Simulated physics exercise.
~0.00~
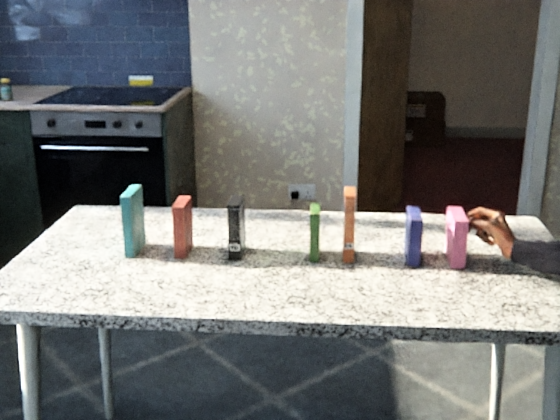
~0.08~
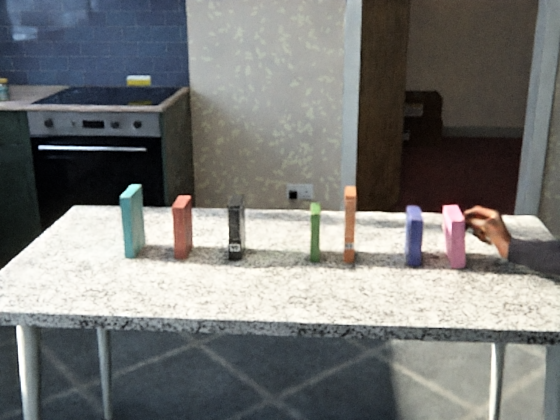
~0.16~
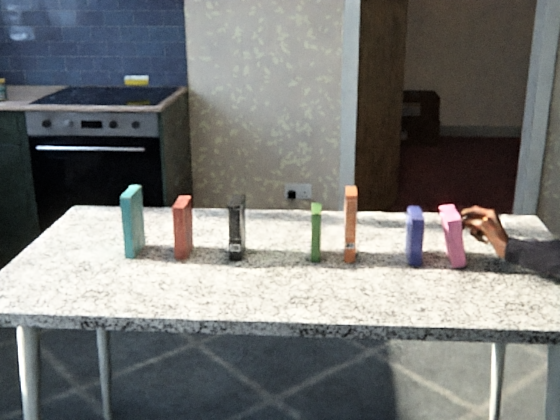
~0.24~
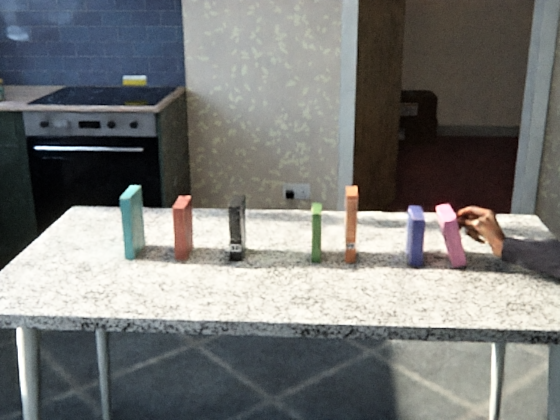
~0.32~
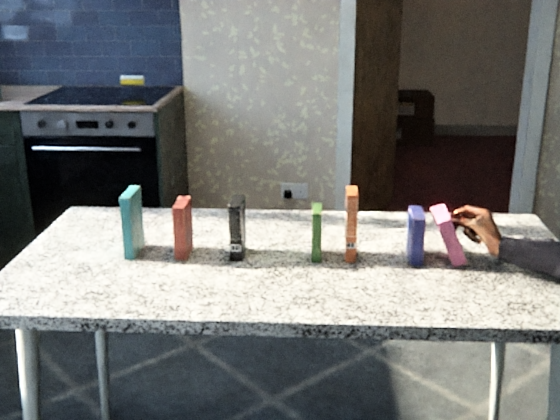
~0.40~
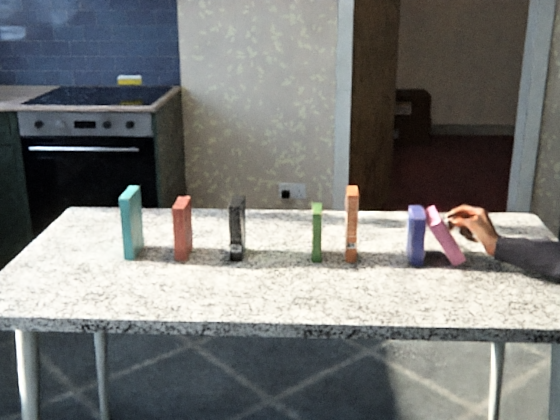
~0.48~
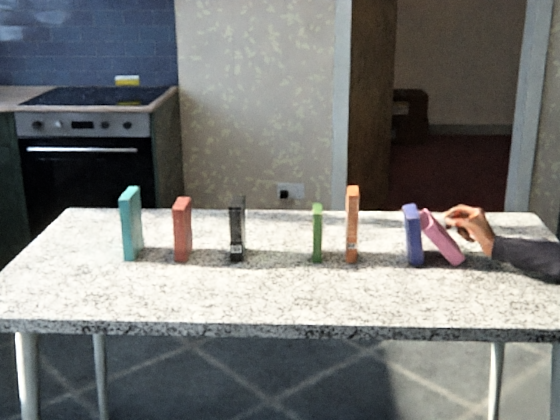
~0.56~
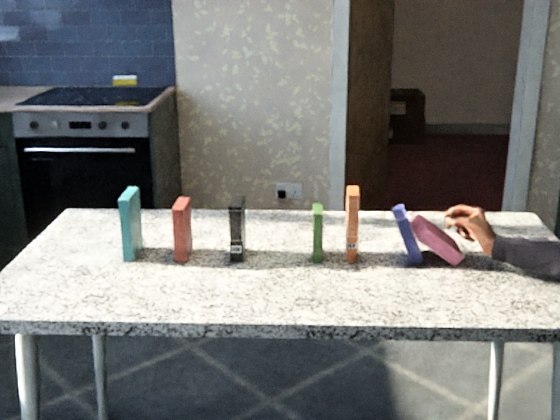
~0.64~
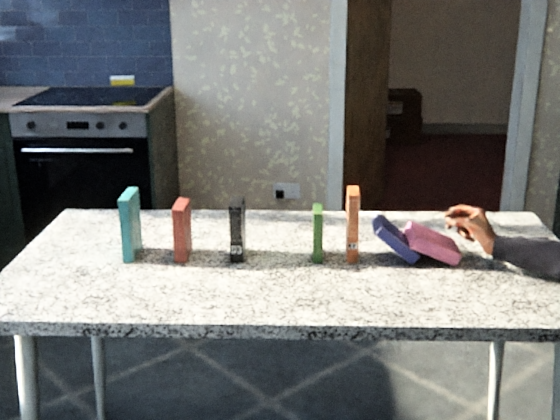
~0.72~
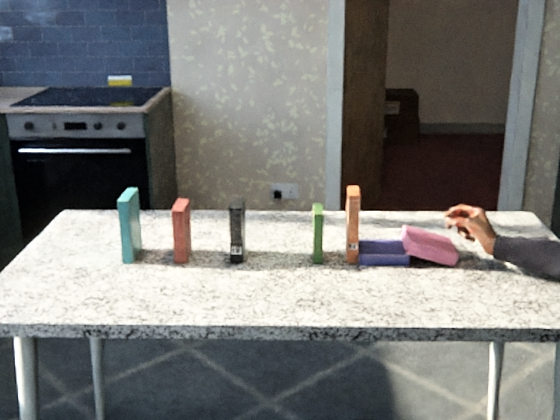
A hand at the right end of a speckled table tips the pink block leftward, away from its fingers, toward a spaced row of upright blocks and packets in a kitchen. The pink block leans further until it rests against the blue block beside it. The blue block then tilts left and topples, and the pink block slumps down after it. The blue block ends flat near the base of the orange packet, with the pink block lying partly on top. The orange, green, black, red and turquoise pieces stay standing, while the hand hovers nearby.
